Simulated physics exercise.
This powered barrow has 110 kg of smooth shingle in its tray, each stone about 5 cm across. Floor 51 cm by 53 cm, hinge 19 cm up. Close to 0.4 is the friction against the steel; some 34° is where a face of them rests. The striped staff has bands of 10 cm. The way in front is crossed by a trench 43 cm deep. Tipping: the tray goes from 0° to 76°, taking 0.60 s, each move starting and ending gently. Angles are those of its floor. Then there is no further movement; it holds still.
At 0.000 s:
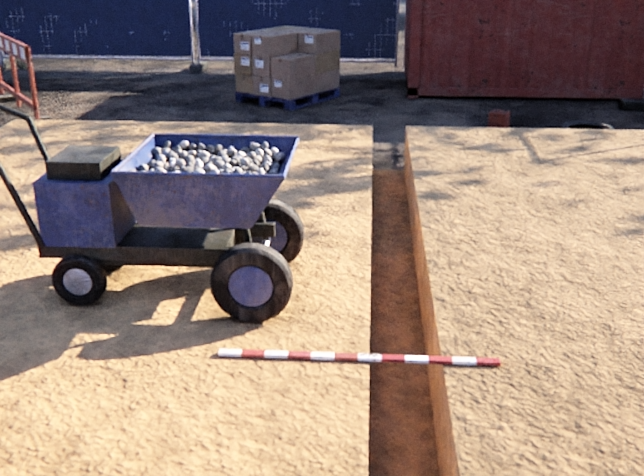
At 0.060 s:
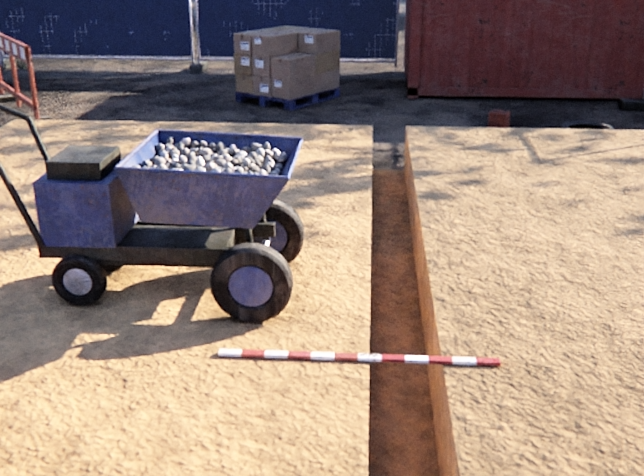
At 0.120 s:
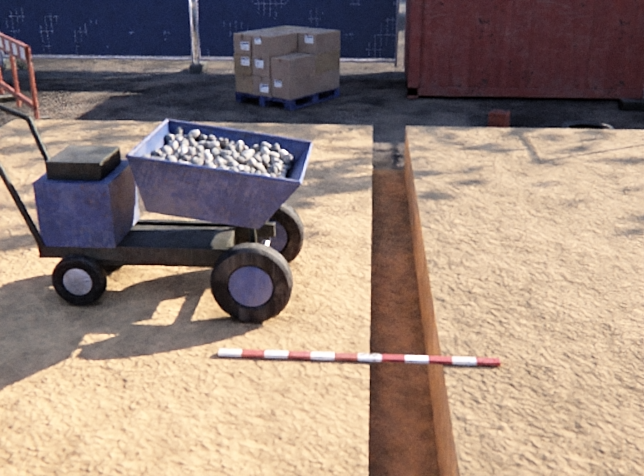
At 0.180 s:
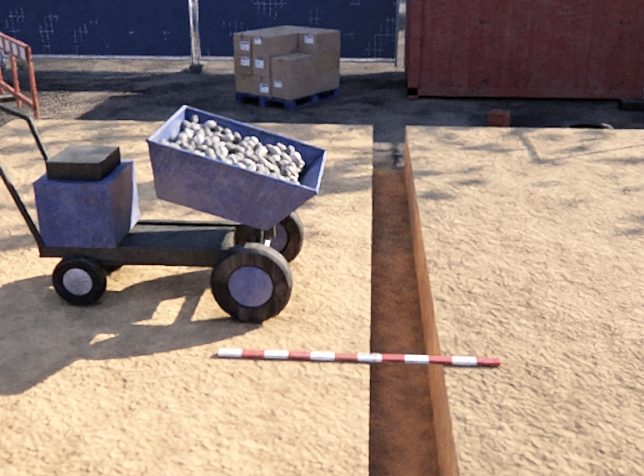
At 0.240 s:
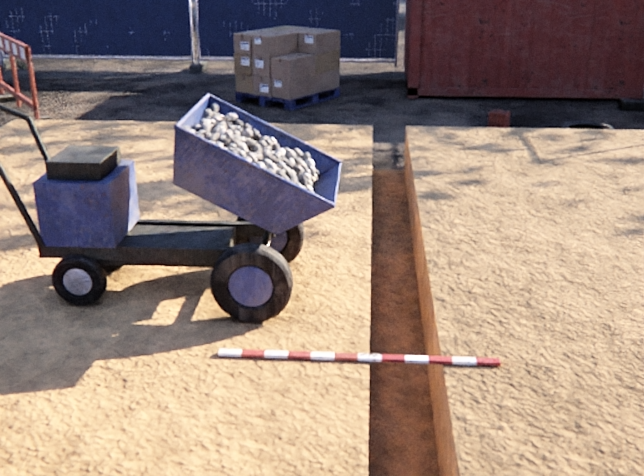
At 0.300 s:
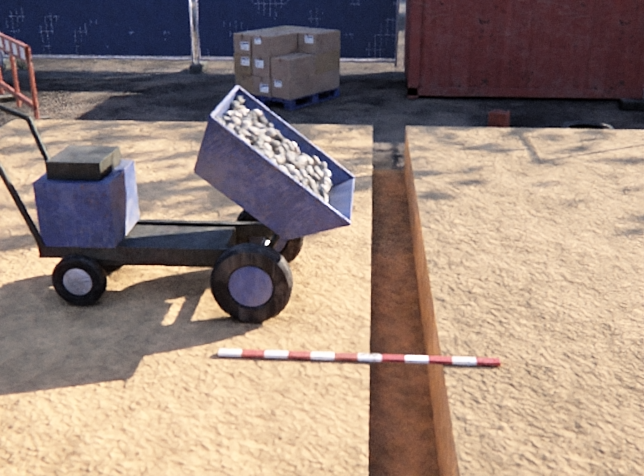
The blue tray of a small wheeled barrow, loaded with smooth pale stones, tilts gently at first and then more steeply toward a narrow trench on the right, while the barrow stays still behind a red-and-white striped staff on sandy ground.
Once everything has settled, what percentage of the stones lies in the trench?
I would say 70 percent.
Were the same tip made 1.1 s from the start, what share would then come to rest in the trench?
It would be near 85 per cent.
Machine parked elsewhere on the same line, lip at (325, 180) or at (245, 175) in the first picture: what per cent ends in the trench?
30 and 85 %.
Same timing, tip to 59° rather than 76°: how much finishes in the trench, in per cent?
About 45%.
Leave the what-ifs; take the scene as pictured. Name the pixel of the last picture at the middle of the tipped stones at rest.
The tipped stones centre close to (414, 353).
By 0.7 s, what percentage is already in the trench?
About 40 per cent by then.
After 0.4 s the floor is at 64°; 100 % in the tray; the foremost stones are at (366, 237).
After 0.7 s the floor is at 76°; 51 % in the tray, 42 % in the trench, 6 % past the trench; the foremost stones are at (459, 301).
After 1.0 s the floor is at 76°; 8 % in the tray, 62 % in the trench, 30 % past the trench; the foremost stones are at (628, 294).
After 3.0 s the floor is at 76°; 0 % in the tray, 70 % in the trench, 30 % past the trench; the foremost stones are past the picture's edge.
